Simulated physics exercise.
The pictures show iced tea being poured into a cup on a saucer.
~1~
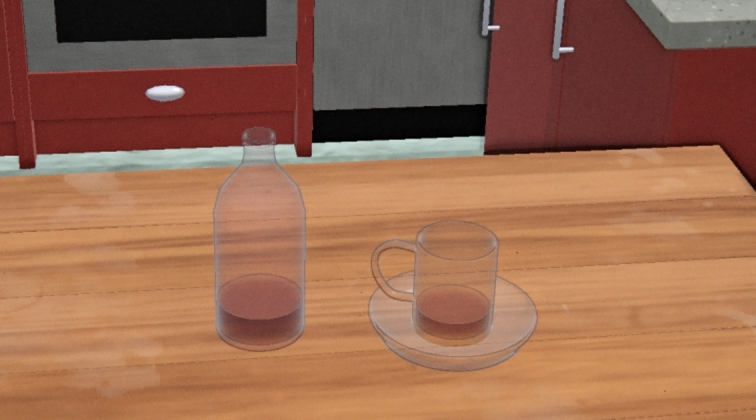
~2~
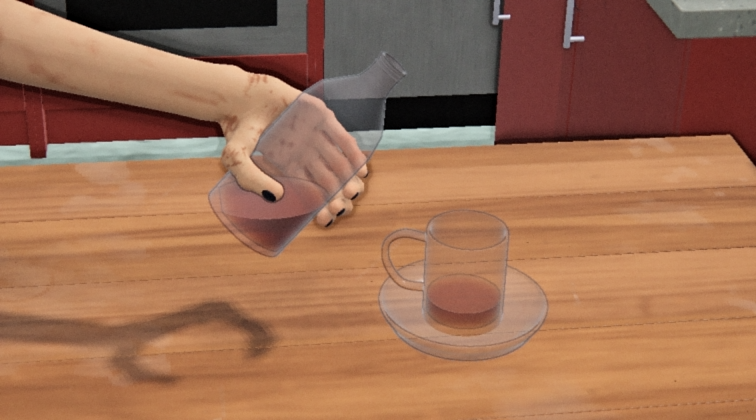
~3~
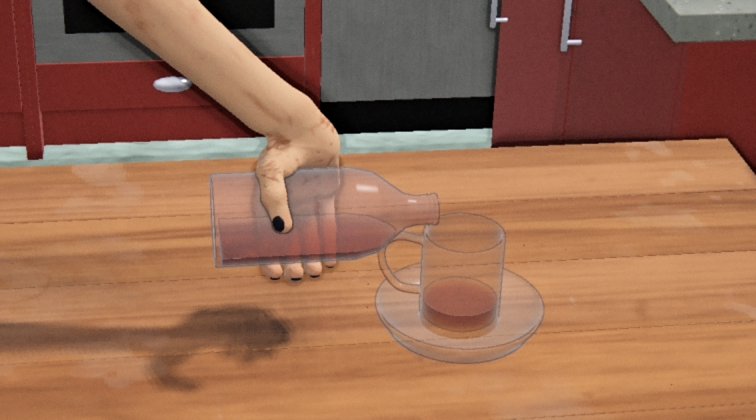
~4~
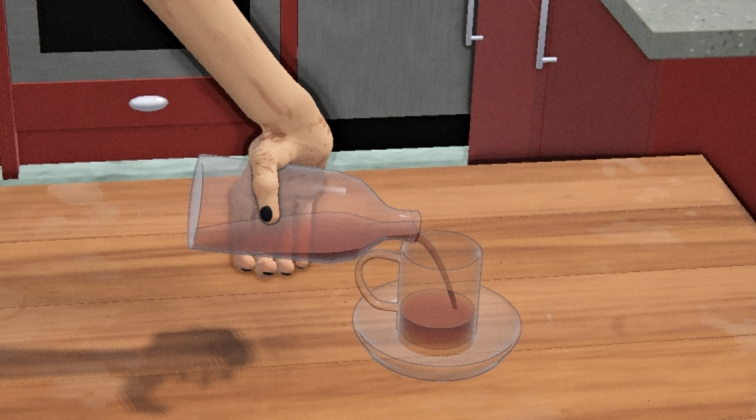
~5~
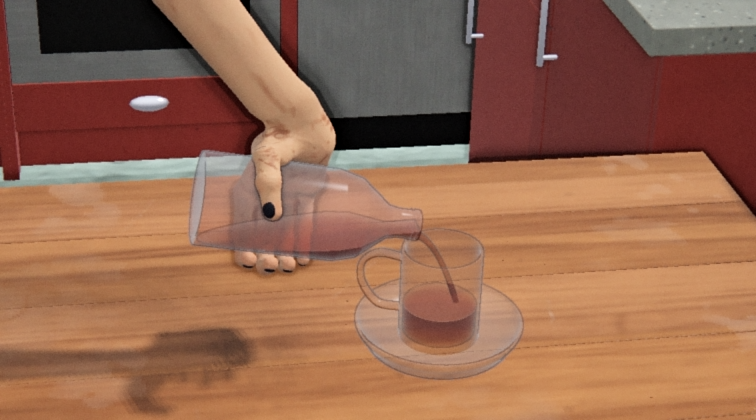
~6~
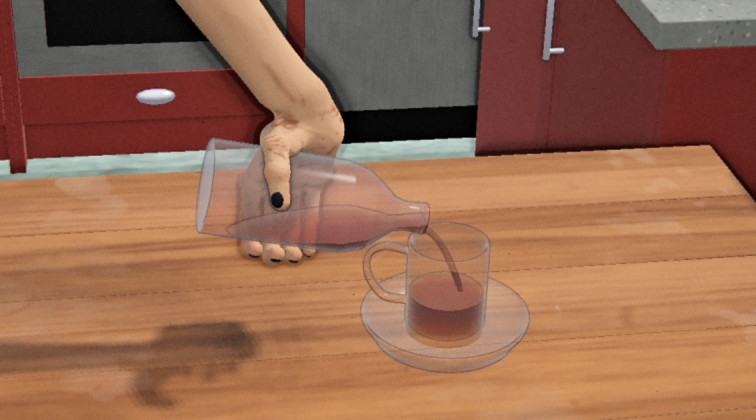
A hand lifts a clear bottle, tilts it rightward and pours reddish-brown liquid into a glass cup.
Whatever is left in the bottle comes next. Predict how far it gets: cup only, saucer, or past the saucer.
My prediction: No spillage whatsoever.
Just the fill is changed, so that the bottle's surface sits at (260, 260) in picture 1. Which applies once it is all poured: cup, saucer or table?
Outcome: Overflow to saucer only.
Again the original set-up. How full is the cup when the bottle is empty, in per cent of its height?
60 per cent.
Soon after, the cup is about half full; the saucer is dry.
Later, the cup is about two thirds full; the saucer is dry.
In the end, the cup is about two thirds full; the saucer is dry.
